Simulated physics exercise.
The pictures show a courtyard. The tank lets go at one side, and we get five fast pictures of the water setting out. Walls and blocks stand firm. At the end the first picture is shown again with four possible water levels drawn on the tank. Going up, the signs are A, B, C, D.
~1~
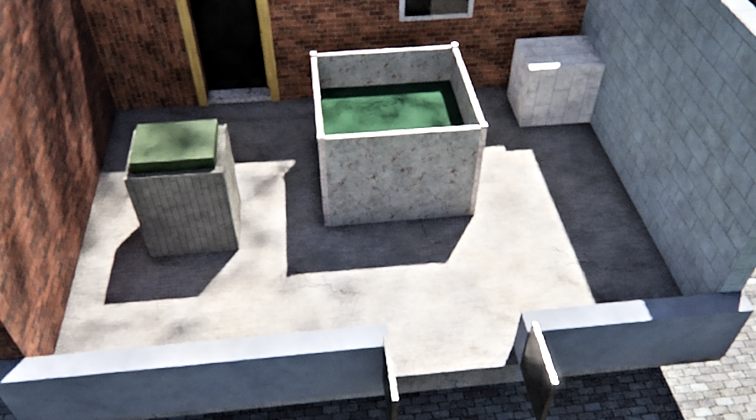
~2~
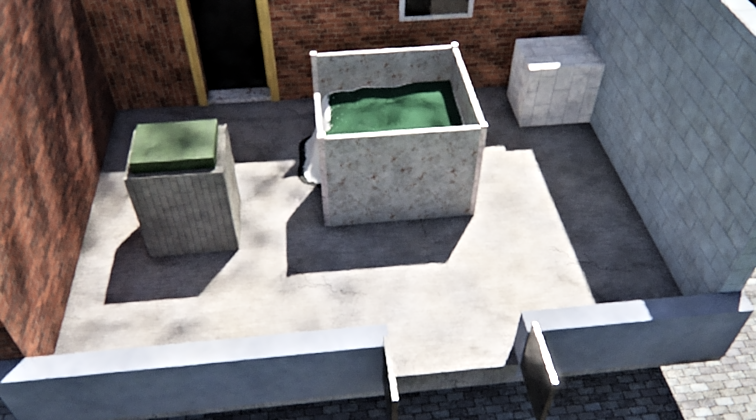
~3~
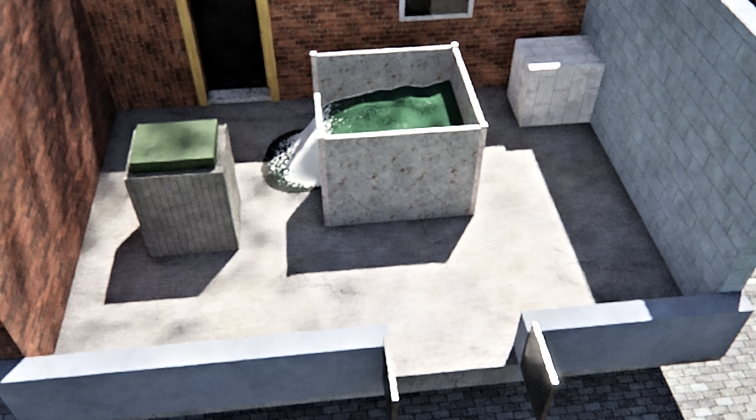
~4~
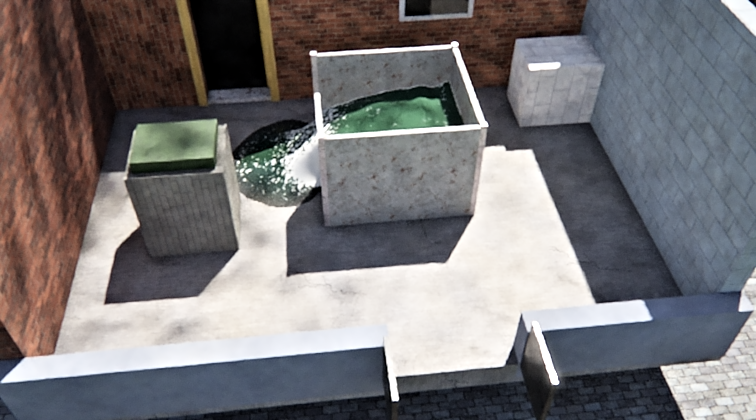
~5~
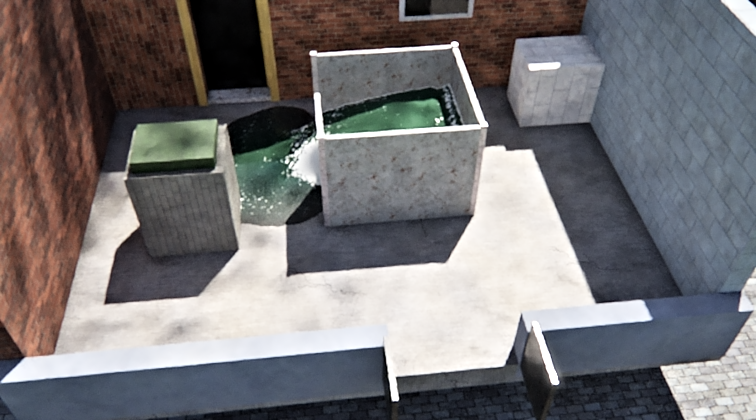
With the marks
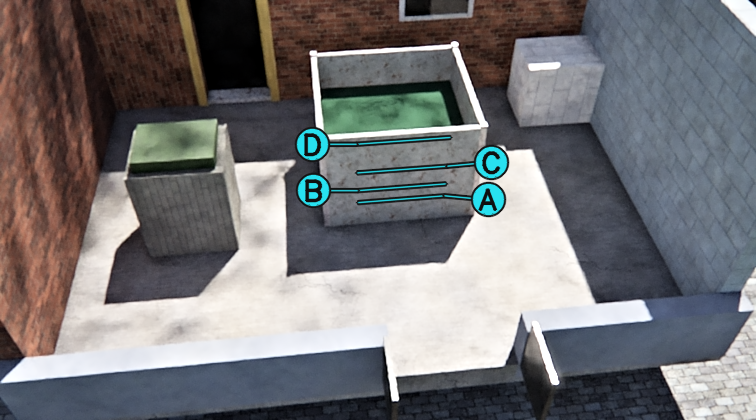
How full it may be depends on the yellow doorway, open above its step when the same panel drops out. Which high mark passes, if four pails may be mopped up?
A will do.
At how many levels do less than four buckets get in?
One of the four.
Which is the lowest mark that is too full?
B it is.
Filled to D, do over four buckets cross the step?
Yes, it does.
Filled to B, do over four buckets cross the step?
Yes.
In cyan, A at (401, 199); B at (401, 187); C at (402, 169); D at (403, 140); from the bottom up A, B, C, D.
If A is chosen, a bucket or two gets in.
If B is chosen, about 10 bucketfuls get in.
If C is chosen, dozens of bucketfuls pour in.
If D is chosen, dozens of bucketfuls pour in.
